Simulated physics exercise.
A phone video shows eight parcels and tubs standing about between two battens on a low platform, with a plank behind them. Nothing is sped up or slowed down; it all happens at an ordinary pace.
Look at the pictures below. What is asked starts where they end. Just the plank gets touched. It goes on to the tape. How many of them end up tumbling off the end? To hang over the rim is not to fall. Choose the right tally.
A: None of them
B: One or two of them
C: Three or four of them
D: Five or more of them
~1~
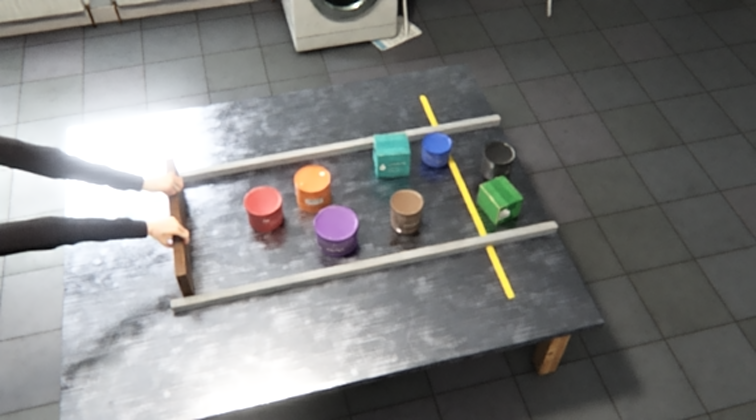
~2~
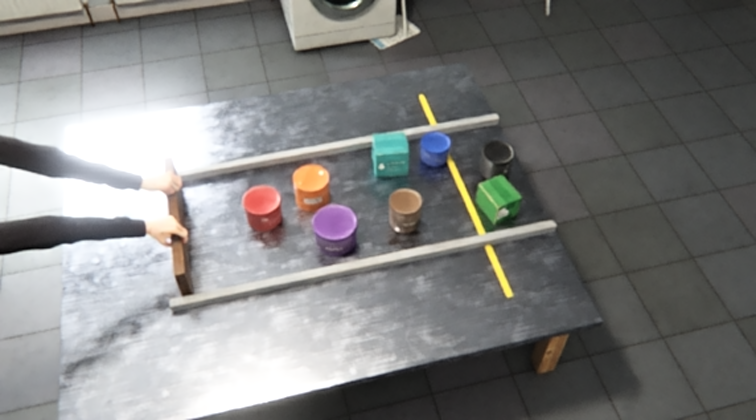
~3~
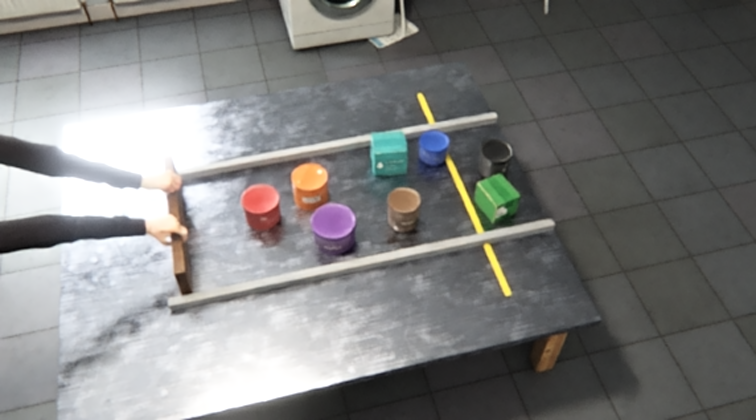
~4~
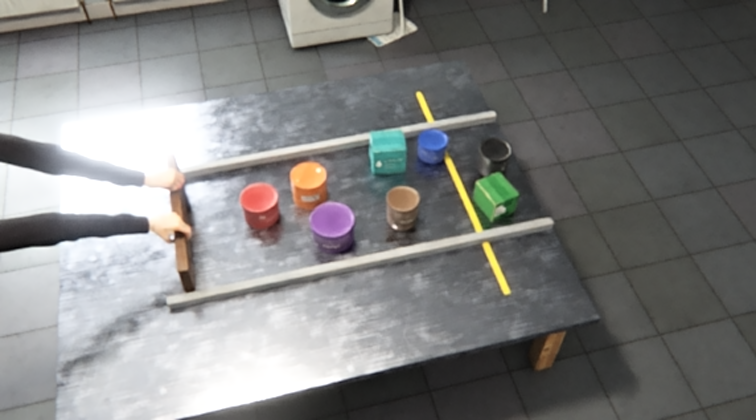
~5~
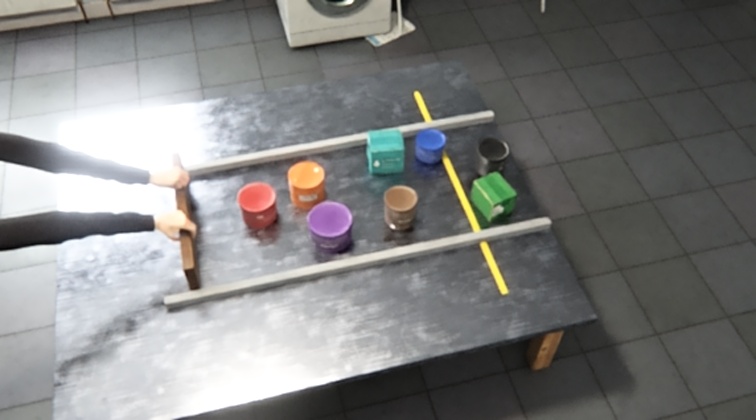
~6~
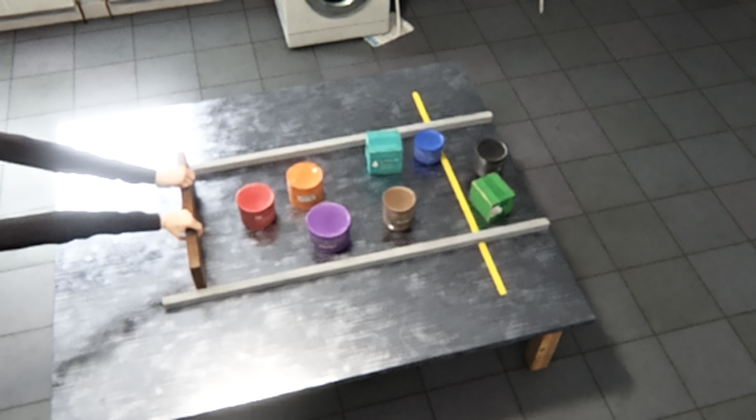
The answer is B.
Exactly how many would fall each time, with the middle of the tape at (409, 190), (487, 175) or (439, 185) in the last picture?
Those tries give 0, 5 and 0.
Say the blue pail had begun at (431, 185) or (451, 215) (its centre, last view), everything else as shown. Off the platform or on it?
The blue pail is safe at the first spot and is safe at the second.
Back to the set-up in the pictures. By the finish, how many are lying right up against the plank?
It's touching 3 at the end.
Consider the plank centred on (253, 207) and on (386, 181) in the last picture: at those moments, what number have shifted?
One spot: 1. Other spot: 6.
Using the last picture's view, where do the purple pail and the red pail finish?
About (487, 198), and about (471, 170).
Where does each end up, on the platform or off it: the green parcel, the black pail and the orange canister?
Taking them in turn, the green parcel goes down, the black pail stays where it is and the orange canister stays where it is.
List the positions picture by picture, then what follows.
Black pail (497, 162); green parcel (500, 200); blue pail (436, 150); plank (179, 226); tape (462, 185), in the first picture.
Green parcel (498, 199); brown pail (405, 211), in the second picture.
Blue pail (433, 148); turquoise box (389, 154), in the third picture.
Black pail (493, 158); purple pail (333, 228), in the fourth picture.
Green parcel (493, 196); plank (185, 220), in the fifth picture.
Black pail (490, 159); green parcel (492, 197); blue pail (429, 147); plank (191, 219); tape (454, 182), in the sixth picture.
Soon after, none off yet; black pail at rest near (490, 159); green parcel at rest near (492, 197); blue pail at rest near (429, 147).
After that, none off yet; black pail at rest near (490, 159); green parcel displaced a little near (502, 195); blue pail displaced well along near (467, 131).
In the end, the number that fall off is one or two; gone, blue pail and green parcel.
